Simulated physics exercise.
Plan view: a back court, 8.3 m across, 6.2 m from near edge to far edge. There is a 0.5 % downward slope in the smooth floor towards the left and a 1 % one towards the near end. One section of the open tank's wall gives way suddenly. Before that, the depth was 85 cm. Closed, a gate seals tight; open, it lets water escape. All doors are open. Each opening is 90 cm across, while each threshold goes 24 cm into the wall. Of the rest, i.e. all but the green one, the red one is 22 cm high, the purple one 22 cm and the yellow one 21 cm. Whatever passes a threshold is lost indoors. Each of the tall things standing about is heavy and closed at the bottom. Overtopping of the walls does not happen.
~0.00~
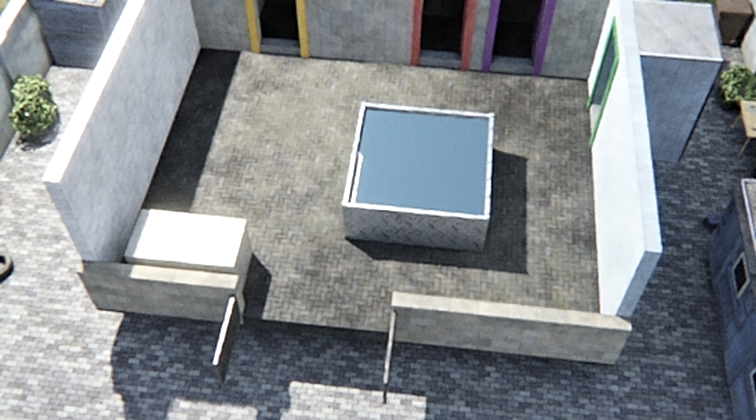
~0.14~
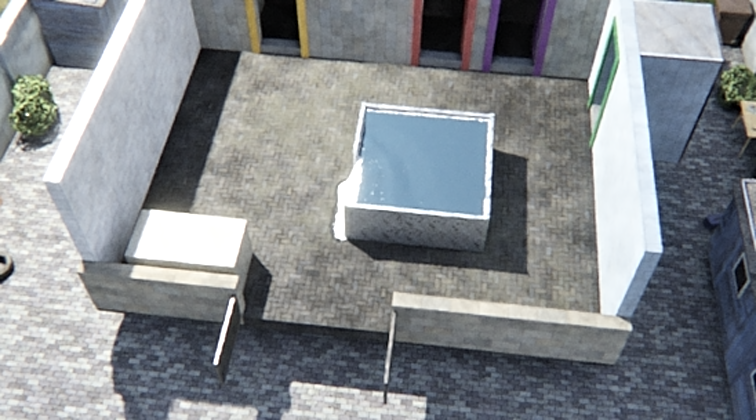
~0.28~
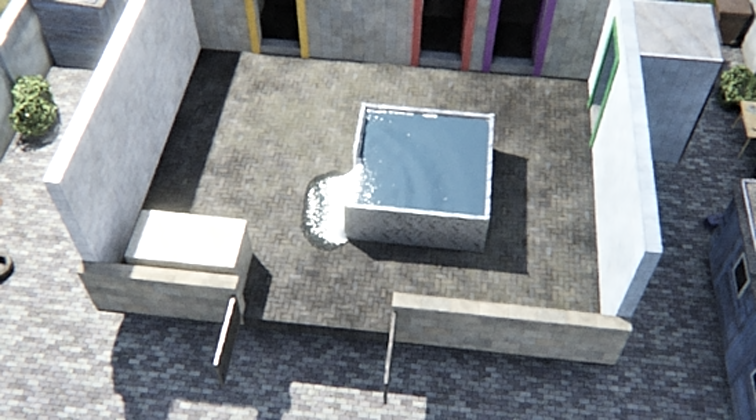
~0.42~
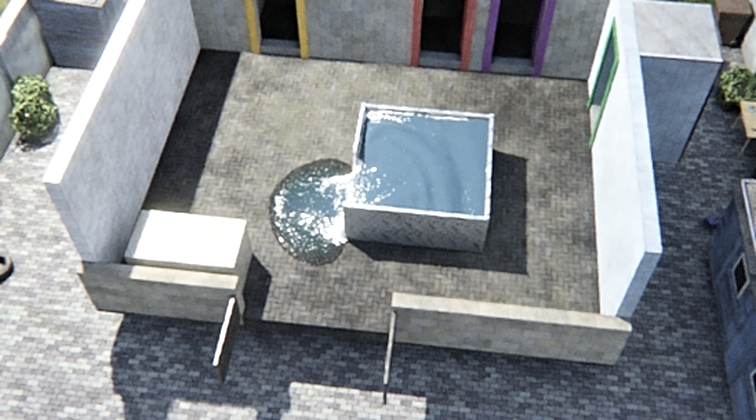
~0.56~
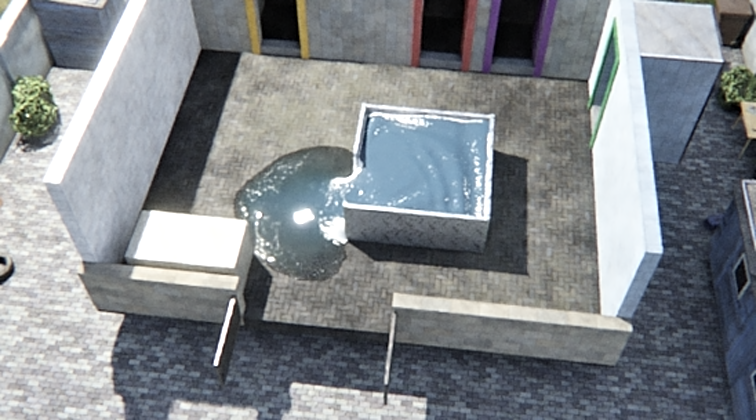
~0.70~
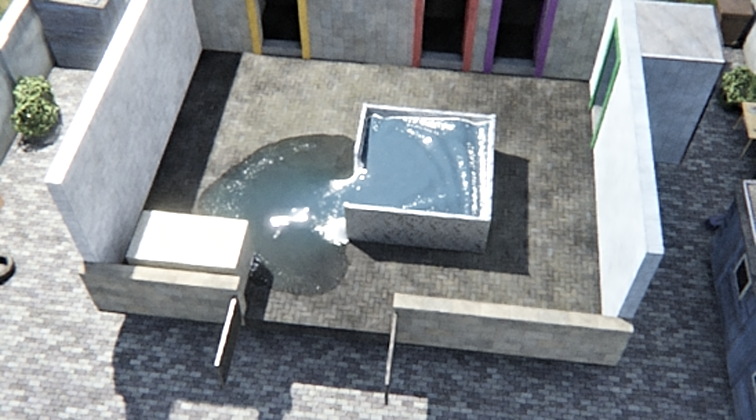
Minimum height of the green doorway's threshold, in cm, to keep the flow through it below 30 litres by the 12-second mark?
Roughly 11.5 cm.
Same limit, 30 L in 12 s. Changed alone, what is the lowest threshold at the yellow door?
At the yellow door it takes roughly 13.5 centimetres.
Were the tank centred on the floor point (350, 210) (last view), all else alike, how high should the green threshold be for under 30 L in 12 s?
Then roughly 10.5 cm.
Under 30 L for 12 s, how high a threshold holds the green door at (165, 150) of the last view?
Around 24 cm would do it.
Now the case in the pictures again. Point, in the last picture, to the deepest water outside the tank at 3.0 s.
Near (113, 291).
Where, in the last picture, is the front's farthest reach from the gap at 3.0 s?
Lab note: Front tip approx. (202, 51).
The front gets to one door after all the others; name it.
The green one comes last.
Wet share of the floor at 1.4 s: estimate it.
Roughly 30 percent.
After 1.4 s water covers 30 % of the floor, deepest (50 cm) near (135, 232); it has not reached the green door.
After 3.0 s water covers 35 % of the floor, deepest (56 cm) near (113, 291); it has not reached the green door.
After 12.0 s water covers 95 % of the floor, deepest (14 cm) near (113, 291); 11 cm at the green door, 0 litres in over its 17 cm threshold.
At the green door as built, the water arrived by 6.7 s and peaked near 17 cm at 8.8 s.
With a threshold of 10 cm, 49 litres would have come in within the 12 s; with 13.5 cm, 11 litres. So under 30 litres takes about 11.5 cm.
